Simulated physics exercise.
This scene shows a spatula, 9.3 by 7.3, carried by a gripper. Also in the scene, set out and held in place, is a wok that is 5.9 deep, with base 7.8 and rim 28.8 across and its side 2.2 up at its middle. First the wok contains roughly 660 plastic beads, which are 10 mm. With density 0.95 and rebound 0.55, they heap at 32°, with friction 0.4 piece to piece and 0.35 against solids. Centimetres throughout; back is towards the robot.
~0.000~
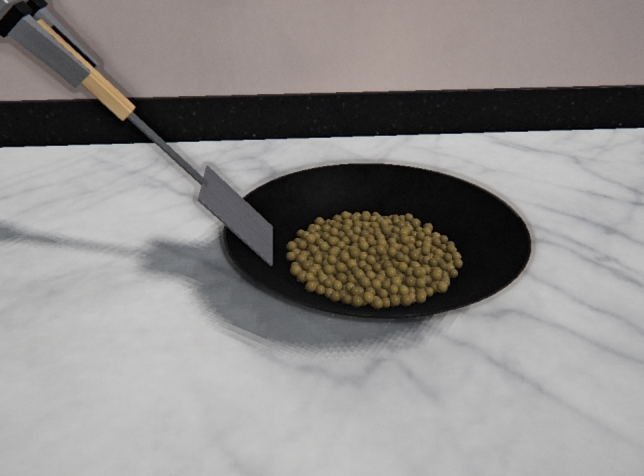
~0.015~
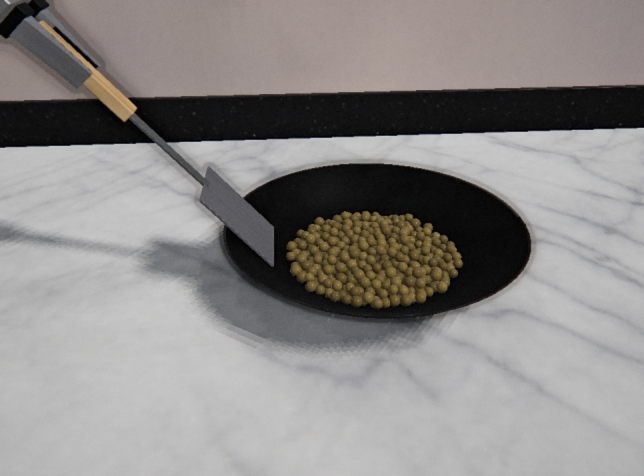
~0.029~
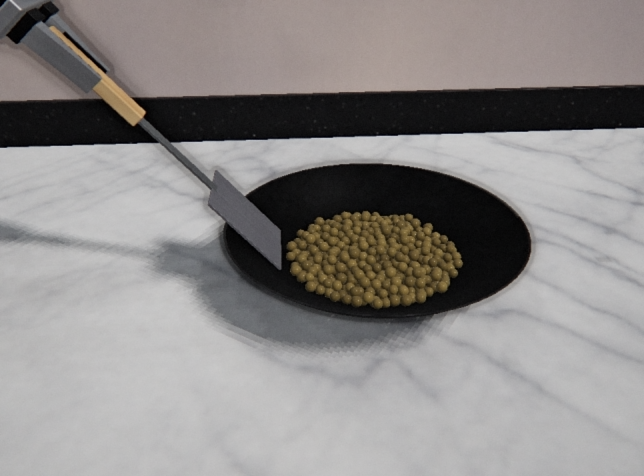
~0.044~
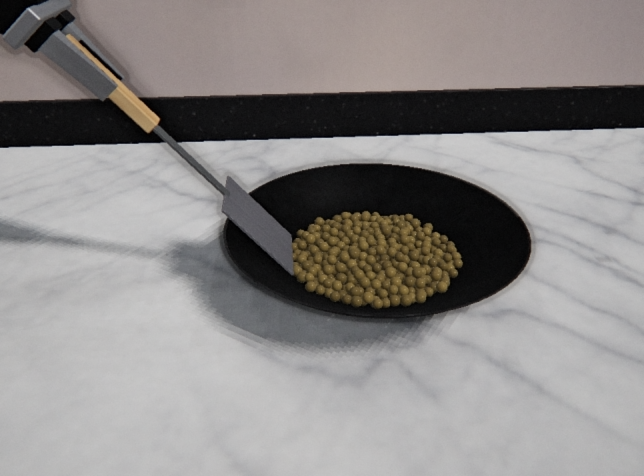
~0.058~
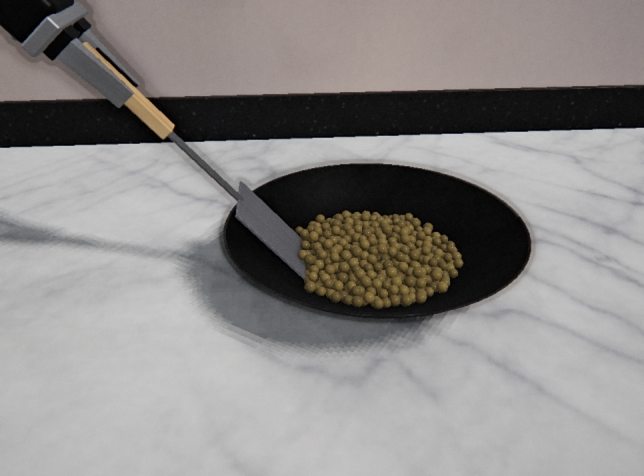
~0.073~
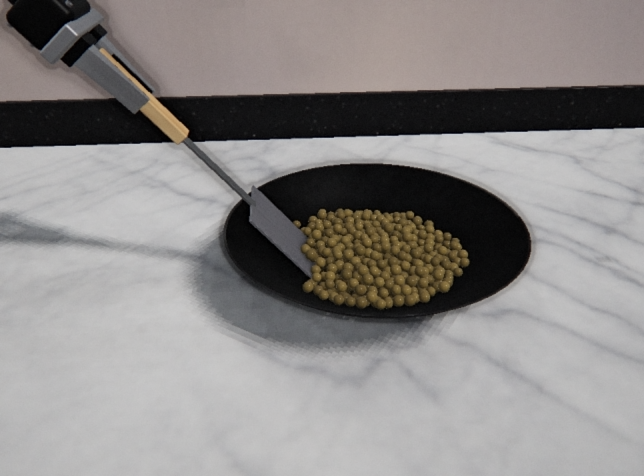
In the video, a gripper holding a spatula moves its blade down and rightward inside a black wok on a marble surface, reaching the left edge of a heap of olive-green beads and nudging them slightly to the right.
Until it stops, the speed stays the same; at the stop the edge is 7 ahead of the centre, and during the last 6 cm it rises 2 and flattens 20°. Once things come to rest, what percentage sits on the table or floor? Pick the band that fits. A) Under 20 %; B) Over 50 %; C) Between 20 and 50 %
Under 20 %.
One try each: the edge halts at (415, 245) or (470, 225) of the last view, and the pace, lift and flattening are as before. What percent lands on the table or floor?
Close to 0 and close to 30 per cent, respectively.
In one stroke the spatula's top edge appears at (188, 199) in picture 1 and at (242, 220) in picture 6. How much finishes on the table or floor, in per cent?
It comes to something like 15 %, give or take.
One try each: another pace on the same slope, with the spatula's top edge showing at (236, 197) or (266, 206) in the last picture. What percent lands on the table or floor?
Roughly 0 and 30 percent.
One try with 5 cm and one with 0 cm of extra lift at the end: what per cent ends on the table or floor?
Result: Approx. 15 % and 10 %, one try each.
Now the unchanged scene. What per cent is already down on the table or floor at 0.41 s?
About 5 per cent.
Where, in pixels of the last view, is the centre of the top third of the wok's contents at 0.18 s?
I'd put it somewhere near (441, 235).
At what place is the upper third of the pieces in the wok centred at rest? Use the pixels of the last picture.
Roughly (463, 228).
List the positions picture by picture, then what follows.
Spatula top edge at (203, 182), sloping 50°; upper third of the load around (375, 249), from x 290 to 460, top at y 215; 664 in the wok, in the first frame.
Spatula top edge at (204, 183), sloping 50°; upper third of the load around (375, 249), from x 290 to 460, top at y 215, in the second frame.
Spatula top edge at (212, 186), sloping 50°; upper third of the load around (375, 249), from x 290 to 460, top at y 215, in the third frame.
Spatula top edge at (225, 192), sloping 50°; upper third of the load around (376, 249), from x 290 to 460, top at y 215, in the fourth frame.
Spatula top edge at (238, 198), sloping 50°; upper third of the load around (373, 248), from x 295 to 460, top at y 215, in the fifth frame.
Spatula top edge at (251, 202), sloping 50°; upper third of the load around (375, 247), from x 295 to 465, top at y 215; 664 in the wok, in the sixth frame.
After 0.13 s, sloping 50°, highest piece 6 above the table; 664 in the wok.
After 0.18 s, sloping 43°, highest piece 7 above the table; 663 in the wok, 1 on the blade or in flight.
After 0.41 s, sloping 30°, highest piece 7 above the table; 599 in the wok, 48 on the table or floor, 17 on the blade or in flight.
After 1.46 s, sloping 30°, highest piece 7 above the table; 595 in the wok, 69 on the table or floor.
At rest, 595 in the wok, 69 on the table or floor. That is 10 % on the table or floor.
